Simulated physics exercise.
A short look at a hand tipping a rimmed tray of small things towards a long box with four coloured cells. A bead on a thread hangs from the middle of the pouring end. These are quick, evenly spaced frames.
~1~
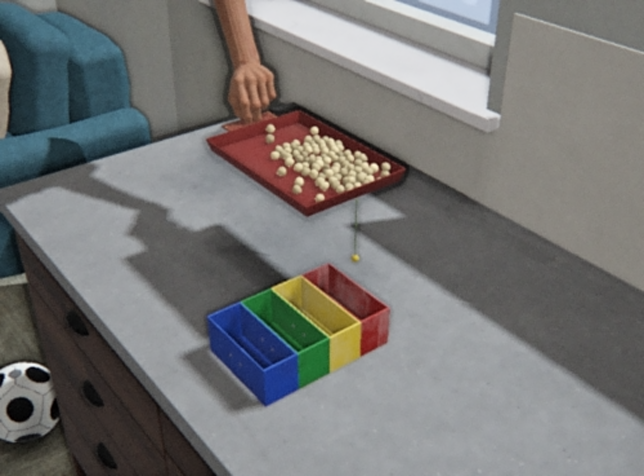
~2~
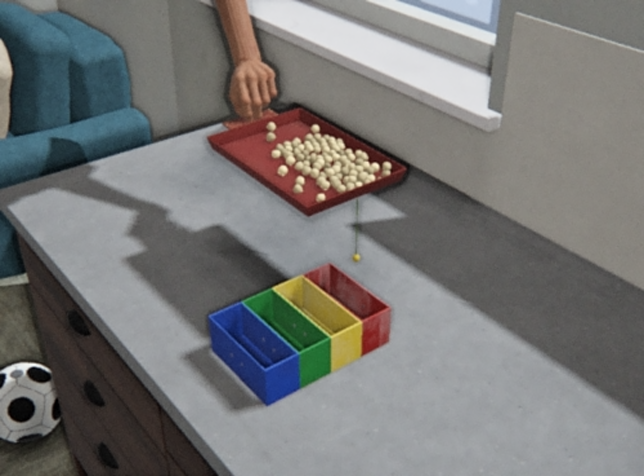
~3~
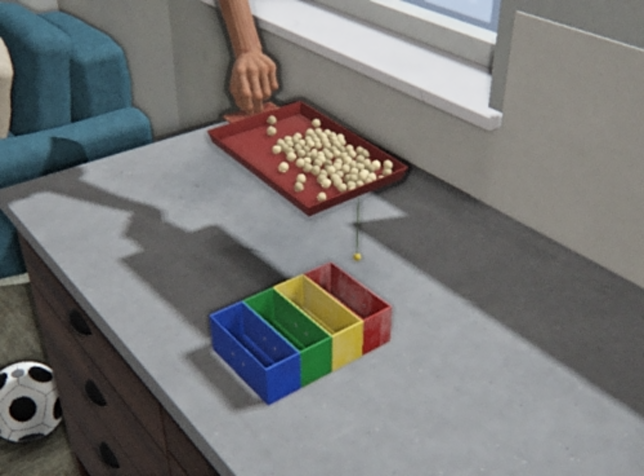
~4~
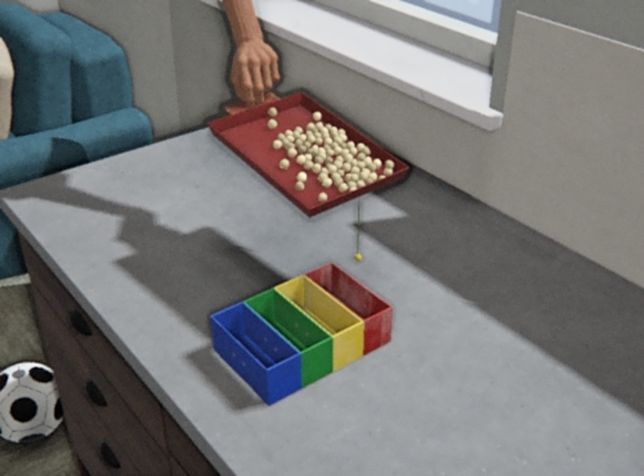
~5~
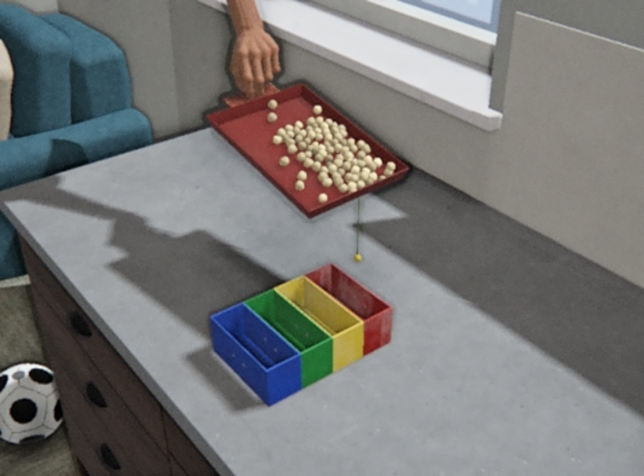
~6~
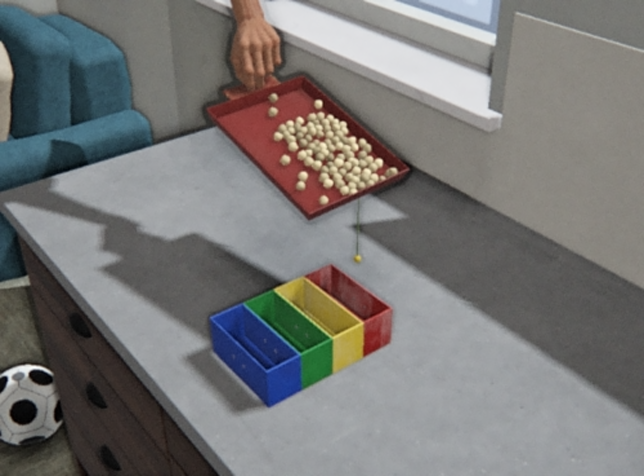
A hand slowly raised the back of a red tray of small, pale, round things, tilting it toward a box with blue, green, yellow and red cells, while the pile barely shifted.
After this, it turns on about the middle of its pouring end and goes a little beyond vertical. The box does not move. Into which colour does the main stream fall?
The red cell gets the most.
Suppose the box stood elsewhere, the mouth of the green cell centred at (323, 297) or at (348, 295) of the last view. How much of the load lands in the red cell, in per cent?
First some 20, then 10 per cent.
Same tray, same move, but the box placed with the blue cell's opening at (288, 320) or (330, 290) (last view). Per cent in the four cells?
First some 80, then 80 per cent.
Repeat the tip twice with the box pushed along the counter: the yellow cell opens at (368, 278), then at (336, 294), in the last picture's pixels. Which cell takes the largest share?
The first try: The green cell. The second: The yellow cell.
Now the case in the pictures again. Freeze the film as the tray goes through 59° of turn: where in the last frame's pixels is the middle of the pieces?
Around (348, 170).
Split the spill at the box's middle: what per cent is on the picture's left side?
It comes to 10 per cent or so.
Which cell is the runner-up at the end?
The runner-up: That yellow cell.
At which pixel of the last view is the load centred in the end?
Near (361, 330).
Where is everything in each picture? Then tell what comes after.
The first picture shows corners of the pouring end near (307, 204) and (400, 168), level; middle of the load near (327, 161), macadamia nuts; bead on its thread near (355, 259); blue cell near (281, 377); green cell near (314, 360); yellow cell near (345, 344); red cell near (374, 329).
The second picture shows corners of the pouring end near (308, 204) and (401, 168), level; middle of the load near (328, 160).
The third picture shows corners of the pouring end near (309, 204) and (402, 167), tipped barely, lowest at the left corner; middle of the load near (329, 156).
The fourth picture shows corners of the pouring end near (310, 206) and (403, 167), tipped a little, lowest at the left corner; middle of the load near (330, 153).
The fifth picture shows corners of the pouring end near (310, 208) and (403, 167), tipped a little, lowest at the left corner; middle of the load near (330, 150).
The sixth picture shows corners of the pouring end near (310, 210) and (404, 168), tipped clearly, lowest at the left corner; middle of the load near (331, 148), only a few on the move; blue cell near (284, 378); green cell near (317, 361); yellow cell near (348, 345); red cell near (377, 329).
Shortly afterwards, tray tipped steeply; all but a few on the tray; only a few in the yellow cell.
Next, tray tipped right over; near a third on the tray; near a quarter in the red cell; a little in the yellow cell; only a few in the green cell; near half falling or outside the box.
Some moments later, tray tipped past a quarter turn; near a third in the red cell; near a quarter in the yellow cell; only a few in the green cell; near a third falling or outside the box.
In the end, tray tipped past a quarter turn; near a third in the red cell; near a quarter in the yellow cell; only a few in the green cell; none at all in the blue cell; near a third outside the box.
